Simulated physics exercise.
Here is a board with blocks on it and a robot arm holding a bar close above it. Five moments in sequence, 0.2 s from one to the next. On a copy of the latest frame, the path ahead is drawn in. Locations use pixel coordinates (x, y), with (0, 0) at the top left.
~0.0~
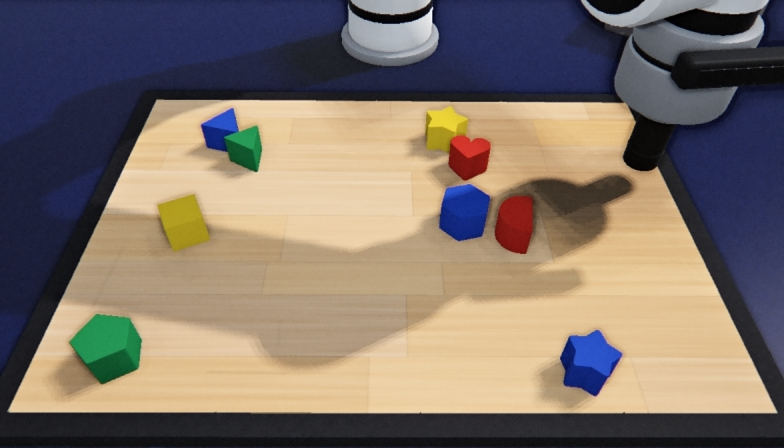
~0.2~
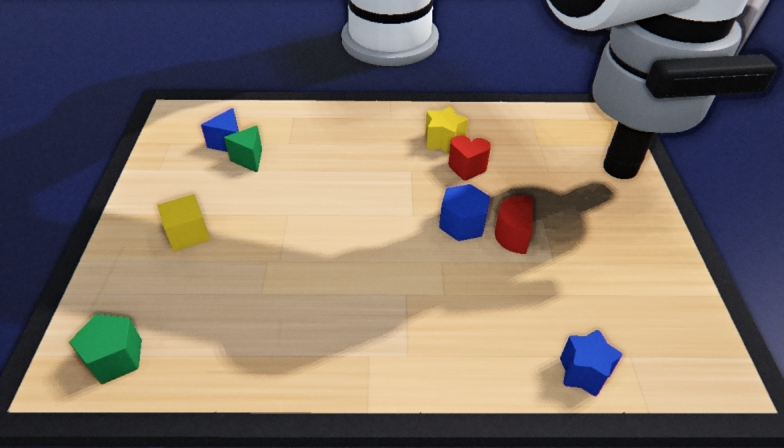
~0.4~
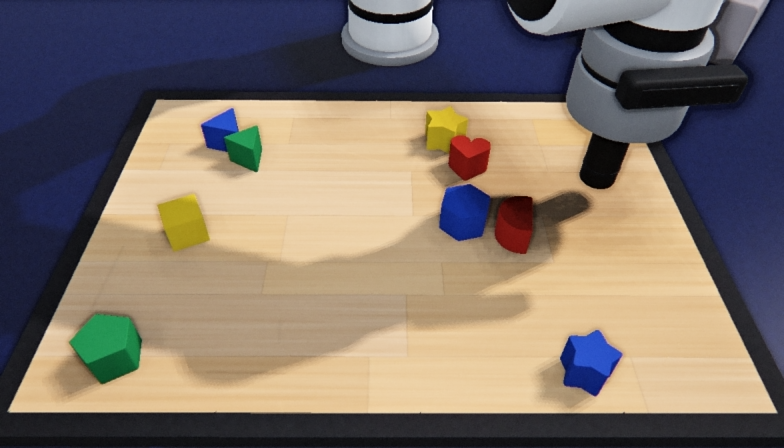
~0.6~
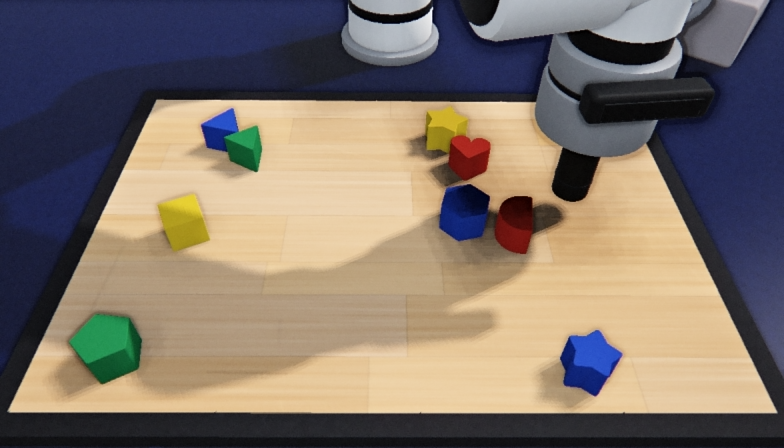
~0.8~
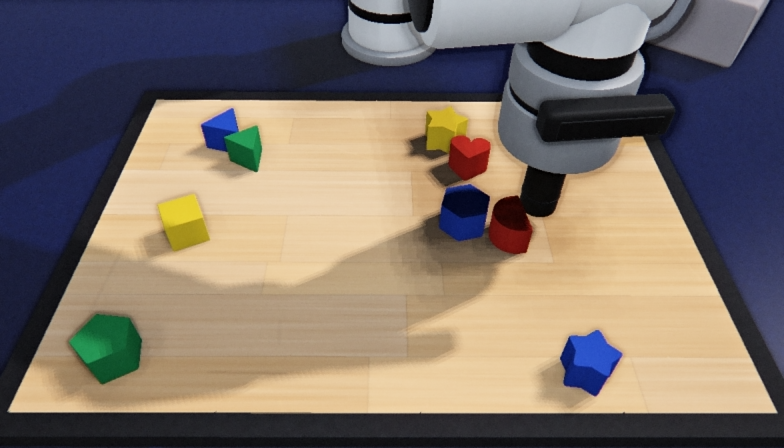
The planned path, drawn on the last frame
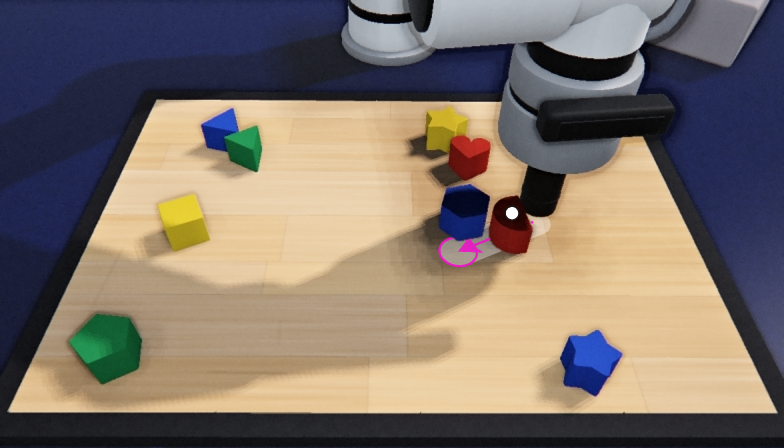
On a wooden board with scattered coloured blocks, a robot arm moving its black bar leftward and nudging a red block slightly.
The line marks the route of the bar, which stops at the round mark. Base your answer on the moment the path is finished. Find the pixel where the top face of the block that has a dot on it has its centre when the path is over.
It is going to be at (450, 253).
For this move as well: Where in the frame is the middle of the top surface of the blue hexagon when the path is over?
It will likely be found at (444, 199).
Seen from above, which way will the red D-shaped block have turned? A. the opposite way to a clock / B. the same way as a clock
My answer is option A.
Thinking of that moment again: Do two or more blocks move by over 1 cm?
Going by the path, yes.
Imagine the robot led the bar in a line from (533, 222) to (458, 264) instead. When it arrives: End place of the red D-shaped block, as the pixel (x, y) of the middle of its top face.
Close to (438, 260).
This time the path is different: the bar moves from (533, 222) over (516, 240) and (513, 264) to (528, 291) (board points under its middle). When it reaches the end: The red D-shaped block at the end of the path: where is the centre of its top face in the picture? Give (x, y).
At (483, 234).
Path on the board, in a line from (533, 222) to (458, 252); the dot is on the red D-shaped block.
On the path given first. Halfway along, bar (498, 221); blue hexagon (451, 201), turned 35° clockwise; red D-shaped block (479, 232), turned 25° anticlockwise.
At the end, bar (460, 235); blue hexagon (444, 199), turned 45° clockwise; red D-shaped block (450, 253), turned 65° anticlockwise.
